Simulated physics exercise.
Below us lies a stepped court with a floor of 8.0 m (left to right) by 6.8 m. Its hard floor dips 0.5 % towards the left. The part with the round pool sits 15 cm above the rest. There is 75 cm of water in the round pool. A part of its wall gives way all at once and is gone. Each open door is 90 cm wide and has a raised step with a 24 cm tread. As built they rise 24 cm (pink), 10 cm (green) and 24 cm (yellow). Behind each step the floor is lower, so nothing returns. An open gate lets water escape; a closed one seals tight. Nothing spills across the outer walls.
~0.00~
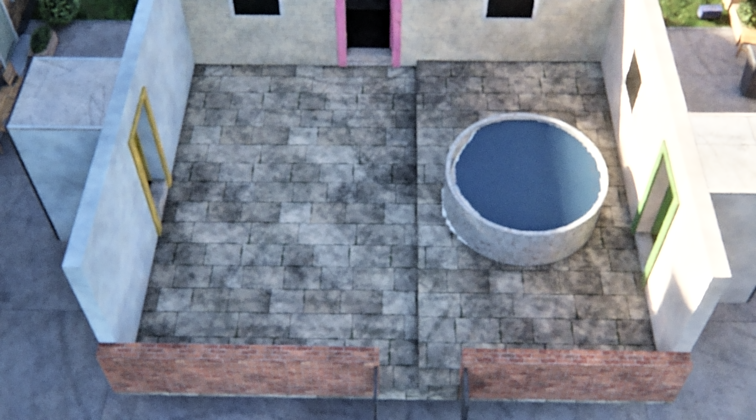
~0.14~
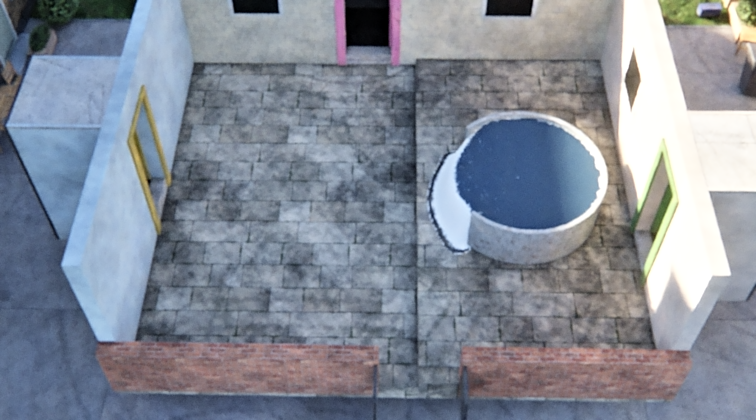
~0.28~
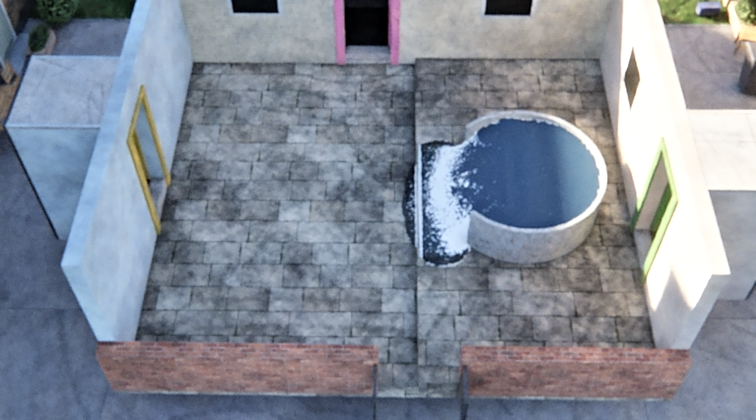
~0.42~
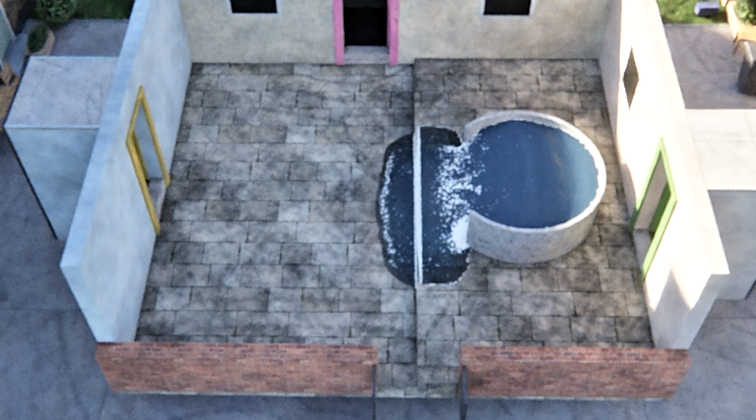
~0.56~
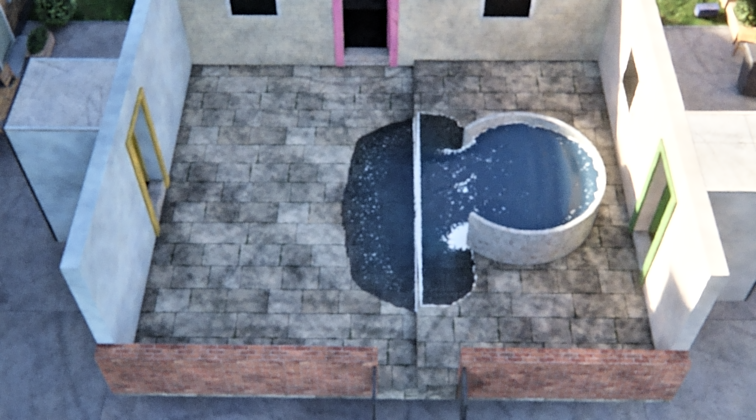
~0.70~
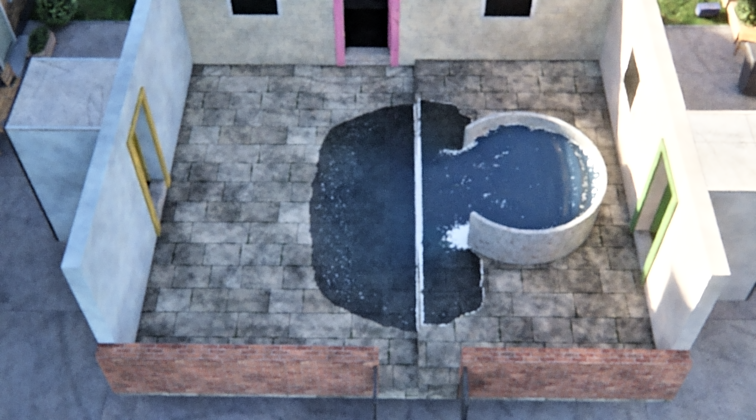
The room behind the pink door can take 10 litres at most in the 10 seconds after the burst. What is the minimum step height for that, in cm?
About 12 cm.
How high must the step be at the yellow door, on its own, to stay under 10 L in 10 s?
About 30 cm at yellow.
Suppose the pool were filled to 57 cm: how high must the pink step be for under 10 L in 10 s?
Some 8.0 cm.
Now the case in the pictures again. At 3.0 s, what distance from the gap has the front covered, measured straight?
Some 6.0 m out.
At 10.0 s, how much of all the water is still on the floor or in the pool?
Roughly 94 in a hundred.
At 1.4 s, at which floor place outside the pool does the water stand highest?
Near (434, 200).
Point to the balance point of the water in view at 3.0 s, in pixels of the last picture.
Around (321, 205).
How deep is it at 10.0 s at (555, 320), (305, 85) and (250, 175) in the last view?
About 0, 11 and 10 cm.
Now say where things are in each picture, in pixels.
The first frame shows the round pool at (526, 174) is whole and still, 75 cm deep; the pink door at (369, 26) is dry.
In the second frame, water pours out at (447, 191) and has run 0.3 m, to a hidden place; about 9 cm deep outside, 75 cm at the back.
In the third frame, the front is at (419, 149), 0.8 m from the gap at (447, 191); 1.7 m2 of floor is wet, 75 cm left at the back.
In the fourth frame, the gap is at (446, 193), the front 1.3 m out at (392, 147); the back of the round pool holds 75 cm.
In the fifth frame, the gap is at (445, 195), the front 1.9 m out at (362, 141); the back of the round pool holds 72 cm.
In the sixth frame, the front is at (335, 131), 2.4 m from the gap at (446, 194); 10.0 m2 of floor is wet, 65 cm left at the back; the pink door at (367, 25), 3.8 m from the gap, is still 1.4 m from the nearest water.
After 1.4 s water covers 50 % of the floor, deepest (30 cm) near (434, 200); 1 cm at the pink door, 0 litres in over its 24 cm step.
After 3.0 s water covers 60 % of the floor, deepest (42 cm) near (193, 68); 4 cm at the pink door, 0 litres in over its 24 cm step.
After 10.0 s water covers 65 % of the floor, deepest (14 cm) near (264, 81); 13 cm at the pink door, 0 litres in over its 24 cm step.
At the pink door as built, the water arrived by 1.3 s and peaked near 15 cm at 8.2 s.
With a step of 10 cm, 22 litres would have come in within the 10 s; with 13.5 cm, 4 litres. So under 10 litres takes about 12 cm.
